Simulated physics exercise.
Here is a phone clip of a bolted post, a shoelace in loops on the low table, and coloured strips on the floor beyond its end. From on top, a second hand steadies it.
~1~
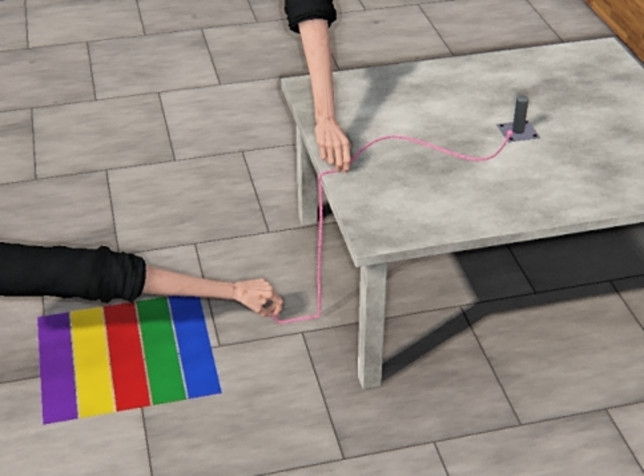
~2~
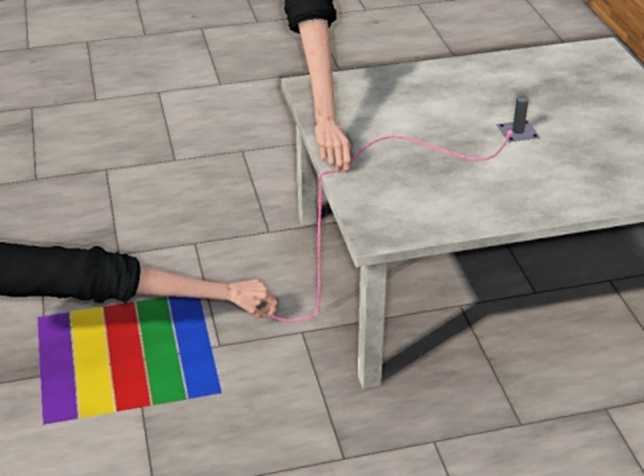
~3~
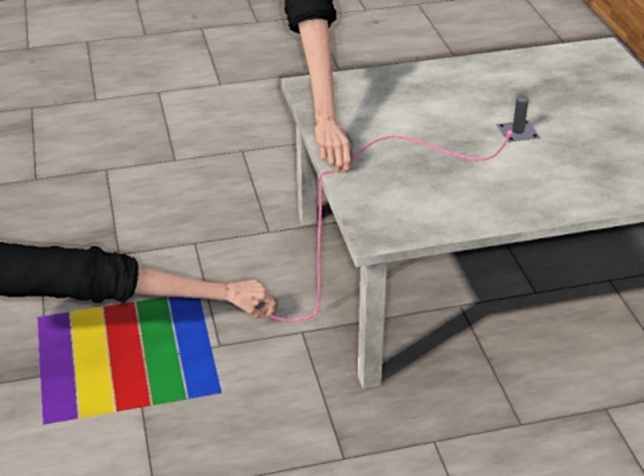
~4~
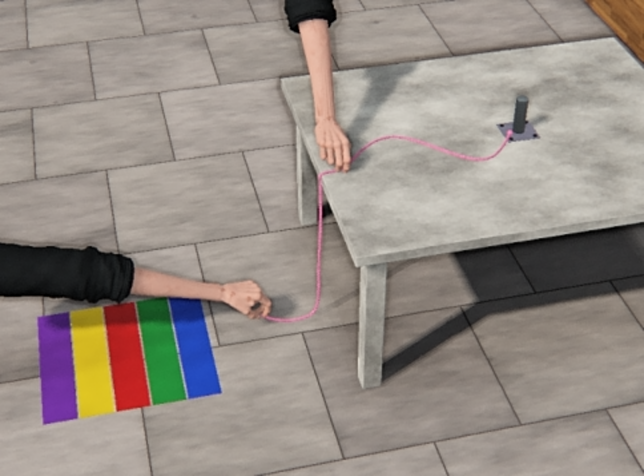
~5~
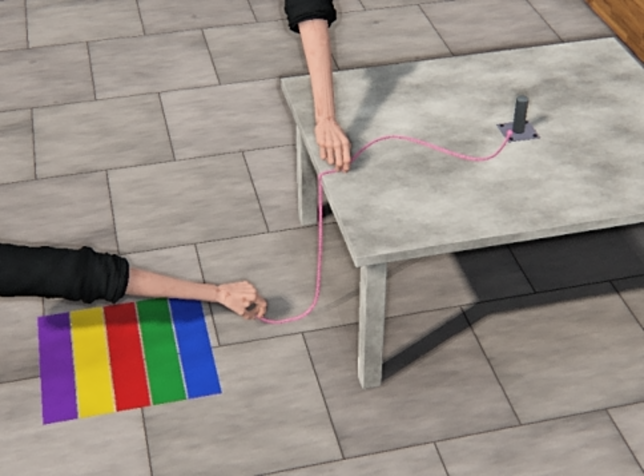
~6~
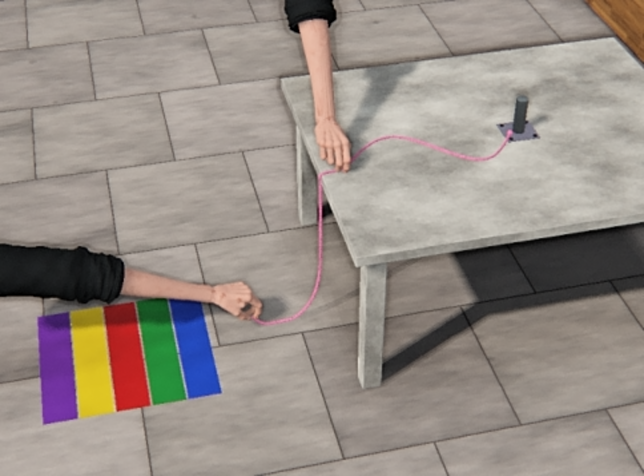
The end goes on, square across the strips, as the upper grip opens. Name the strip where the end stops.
Yellow.
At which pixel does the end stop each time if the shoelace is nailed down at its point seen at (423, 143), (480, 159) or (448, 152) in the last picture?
Pixel places, try by try: (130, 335), (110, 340), (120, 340).
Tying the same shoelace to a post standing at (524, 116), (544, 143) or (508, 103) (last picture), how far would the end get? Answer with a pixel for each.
In that order: (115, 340), (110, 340) and (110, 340).
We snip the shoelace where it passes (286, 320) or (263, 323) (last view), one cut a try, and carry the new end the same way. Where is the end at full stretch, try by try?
Taking the tries in order, the answers are (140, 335) and (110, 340).
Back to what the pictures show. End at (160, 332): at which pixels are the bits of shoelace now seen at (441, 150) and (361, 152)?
(411, 147) and (321, 169), approximately.
A little later, end near (160, 332); over green.
Next, end near (116, 339); over red.
When it is tight, end near (88, 344); over yellow. Over yellow.
